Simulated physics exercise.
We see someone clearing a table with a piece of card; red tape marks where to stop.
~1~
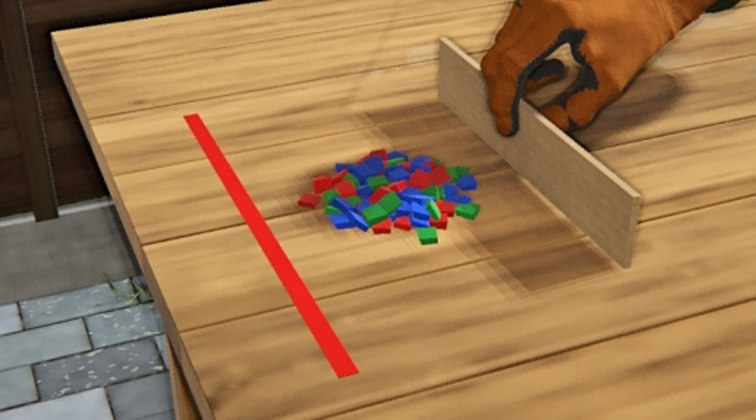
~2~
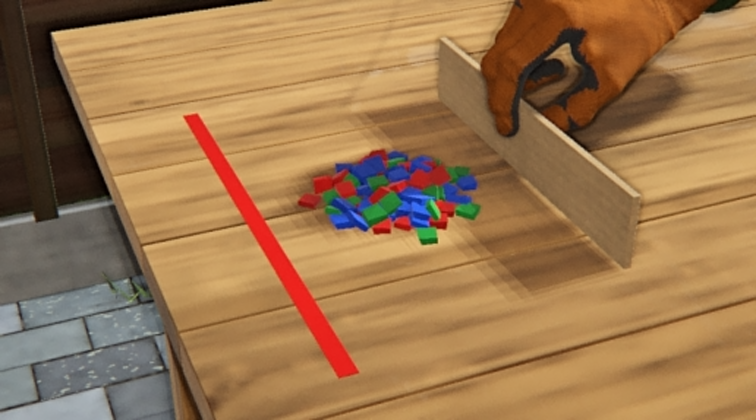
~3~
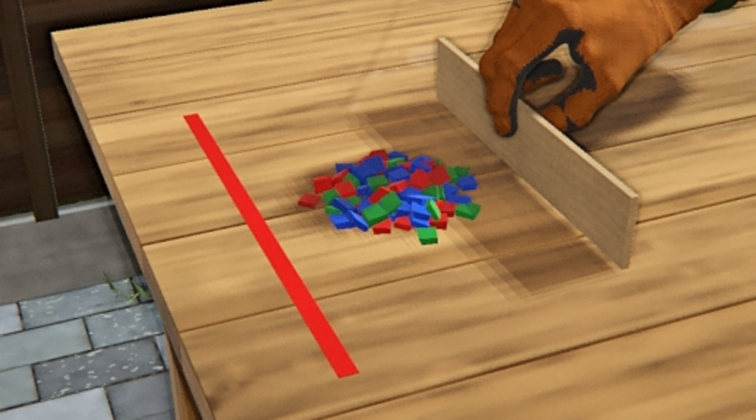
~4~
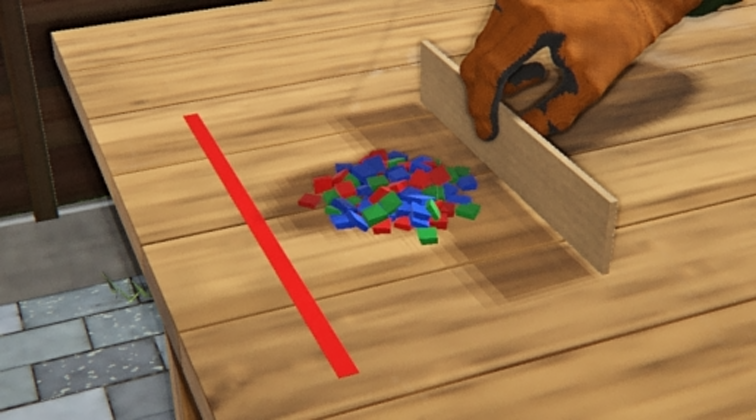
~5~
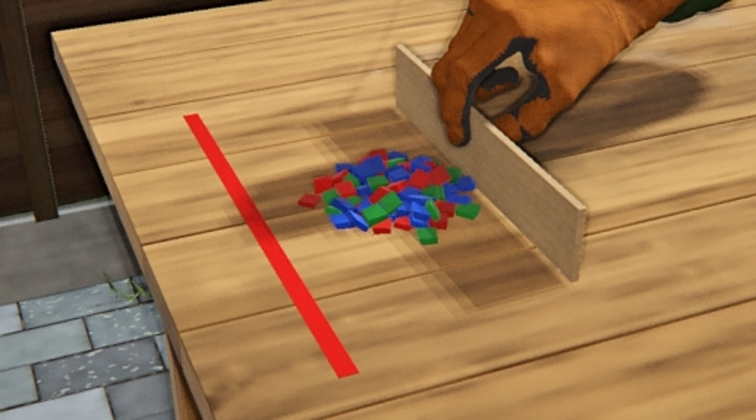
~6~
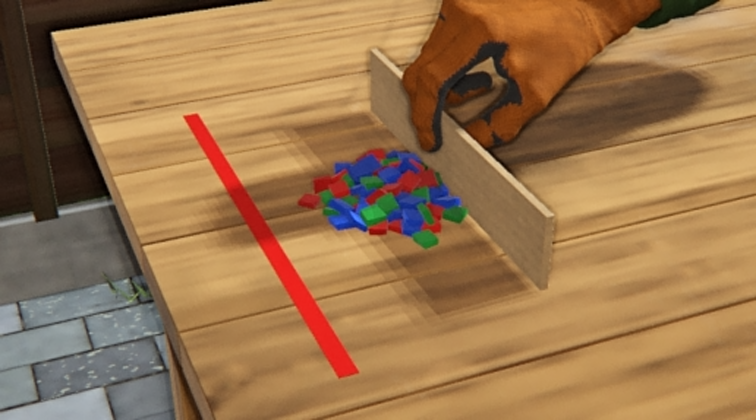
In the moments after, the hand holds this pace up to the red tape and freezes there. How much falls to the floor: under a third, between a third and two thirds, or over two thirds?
Over the edge goes under a third of it.
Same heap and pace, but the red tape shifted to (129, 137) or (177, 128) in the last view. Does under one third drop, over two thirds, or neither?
First beyond two thirds, then under a third.
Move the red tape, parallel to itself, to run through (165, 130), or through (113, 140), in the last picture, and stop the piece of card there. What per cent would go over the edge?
The first gives 40 %, the second 100 %.
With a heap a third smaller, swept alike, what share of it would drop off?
It comes to 0 per cent or so.
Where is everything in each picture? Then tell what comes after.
The first frame shows piece of card at (615, 216), at rest; red tape at (196, 125), about a palm's width from the edge; edge at (144, 253); the heap at (396, 191), mosaic tiles.
The second frame shows piece of card at (615, 216), at rest.
The third frame shows piece of card at (613, 216); the heap at (396, 191).
The fourth frame shows piece of card at (593, 221).
The fifth frame shows piece of card at (563, 228); the heap at (396, 191).
The sixth frame shows piece of card at (531, 236); red tape at (196, 125); edge at (144, 253); the heap at (387, 192), about a quarter pushed along.
Soon, piece of card still moving, near (345, 140); heap all on the table, its front near (223, 217).
A while on, piece of card stopped at the red tape; heap a stray few over the edge.
Towards the end, piece of card stopped at the red tape; heap a small part over the edge.
Finally, piece of card stopped at the red tape; heap a small part over the edge.
